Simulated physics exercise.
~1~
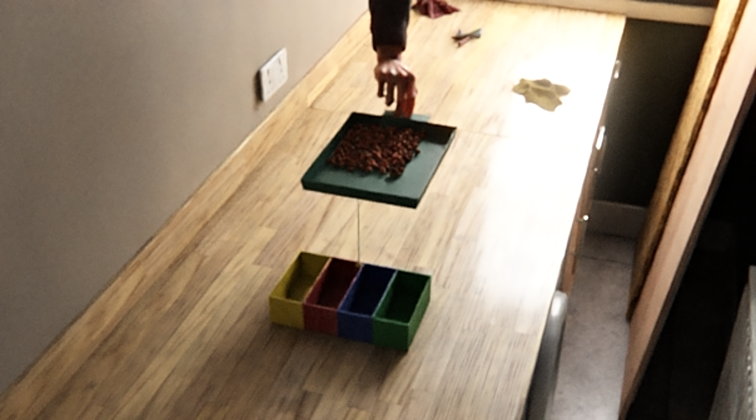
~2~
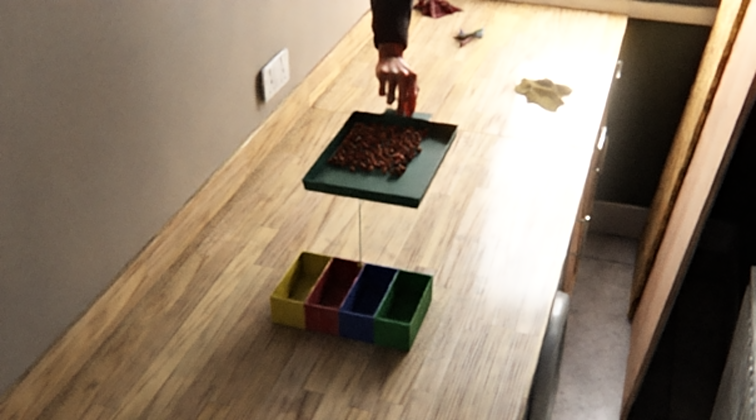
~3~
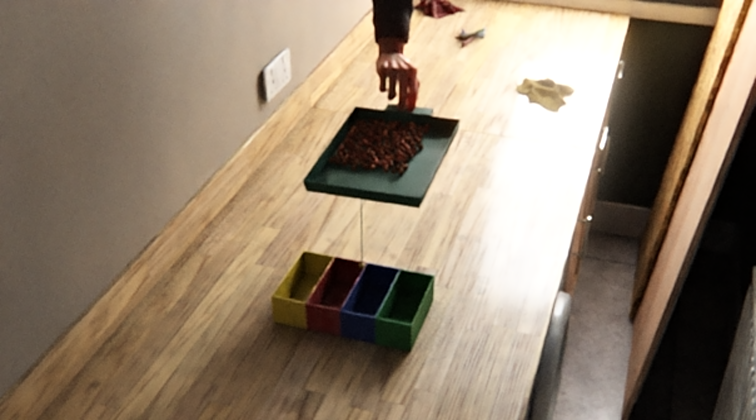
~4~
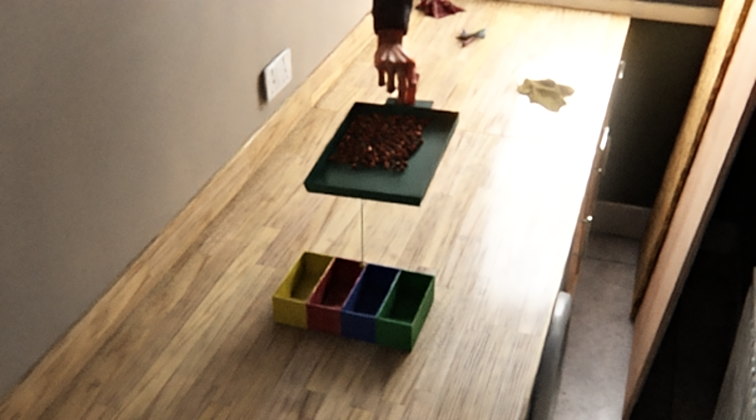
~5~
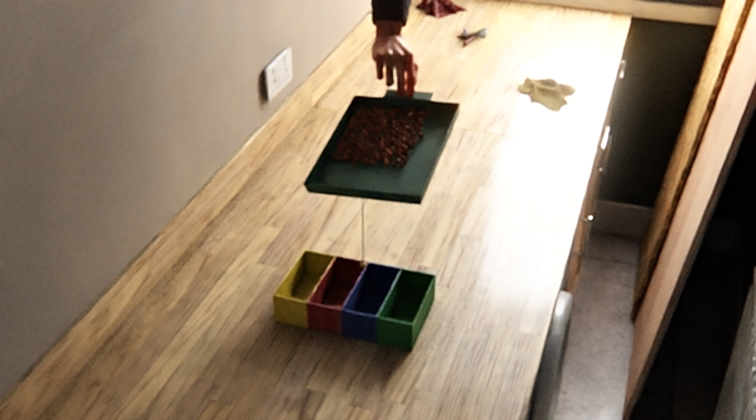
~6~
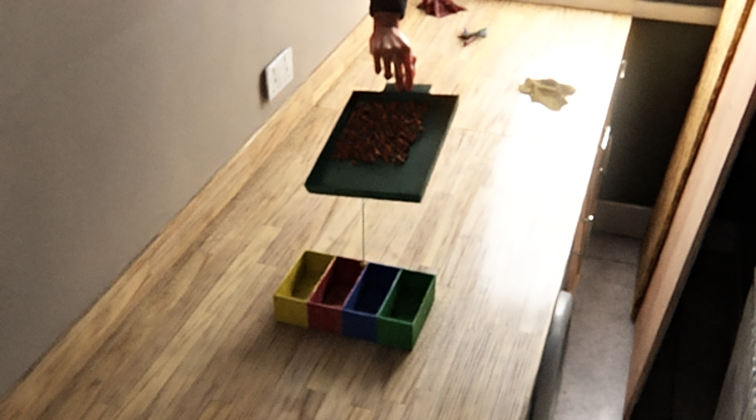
A hand held a dark green tray of small reddish-brown pieces above a box with yellow, red, blue and green cells, then gradually raised the tray's far end while the box stayed still.
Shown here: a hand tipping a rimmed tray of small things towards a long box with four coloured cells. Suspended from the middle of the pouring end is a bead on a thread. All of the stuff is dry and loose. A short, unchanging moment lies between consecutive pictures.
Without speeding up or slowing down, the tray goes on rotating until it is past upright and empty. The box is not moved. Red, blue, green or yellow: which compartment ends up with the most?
The yellow one.
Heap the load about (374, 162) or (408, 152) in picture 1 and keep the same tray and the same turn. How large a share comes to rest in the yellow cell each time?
The first start gives 50 percent and the second 60 percent.
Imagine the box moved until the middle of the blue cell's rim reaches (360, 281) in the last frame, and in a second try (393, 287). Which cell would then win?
Red; yellow.
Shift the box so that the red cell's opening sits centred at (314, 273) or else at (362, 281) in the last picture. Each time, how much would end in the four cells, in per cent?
First placement near 100 percent, second near 50 percent.
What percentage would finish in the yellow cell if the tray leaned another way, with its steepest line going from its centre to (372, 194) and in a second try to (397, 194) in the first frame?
I'd say some 10 in a hundred at first, then 0 in a hundred.
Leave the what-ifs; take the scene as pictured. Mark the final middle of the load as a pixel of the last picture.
The centre comes to rest near (308, 300).
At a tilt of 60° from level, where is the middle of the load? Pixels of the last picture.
Around (338, 162).
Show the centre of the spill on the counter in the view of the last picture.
Somewhere near (252, 296), I think.
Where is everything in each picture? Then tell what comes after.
The first picture shows corners of the pouring end near (303, 178) and (416, 197), level; middle of the load near (376, 147), clay pellets; bead on its thread near (359, 265); yellow cell near (286, 310); red cell near (320, 317); blue cell near (355, 324); green cell near (390, 332).
The second picture shows corners of the pouring end near (304, 179) and (418, 197), level; middle of the load near (378, 146).
The third picture shows corners of the pouring end near (306, 180) and (419, 197), tipped barely, lowest at the left corner; middle of the load near (379, 143).
The fourth picture shows corners of the pouring end near (306, 181) and (419, 196), tipped a little, lowest at the left corner; middle of the load near (380, 139).
The fifth picture shows corners of the pouring end near (306, 182) and (419, 194), tipped a little, lowest at the left corner; middle of the load near (380, 135).
The sixth picture shows corners of the pouring end near (306, 184) and (419, 193), tipped a little, lowest at the left corner; middle of the load near (379, 130); yellow cell near (291, 309); red cell near (325, 316); blue cell near (359, 323); green cell near (395, 331).
Shortly afterwards, tray tipped steeply; all but a few on the tray; only a few falling or outside the box.
Next, tray tipped right over; all but a few on the tray; only a few in the yellow cell; only a few in the red cell; only a few falling or outside the box.
Some moments later, tray tipped past a quarter turn; near half in the yellow cell; near a quarter in the red cell; only a few in the blue cell; near a quarter falling or outside the box.
In the end, tray tipped past a quarter turn; near half in the yellow cell; near a quarter in the red cell; only a few in the blue cell; none at all in the green cell; near a quarter outside the box.
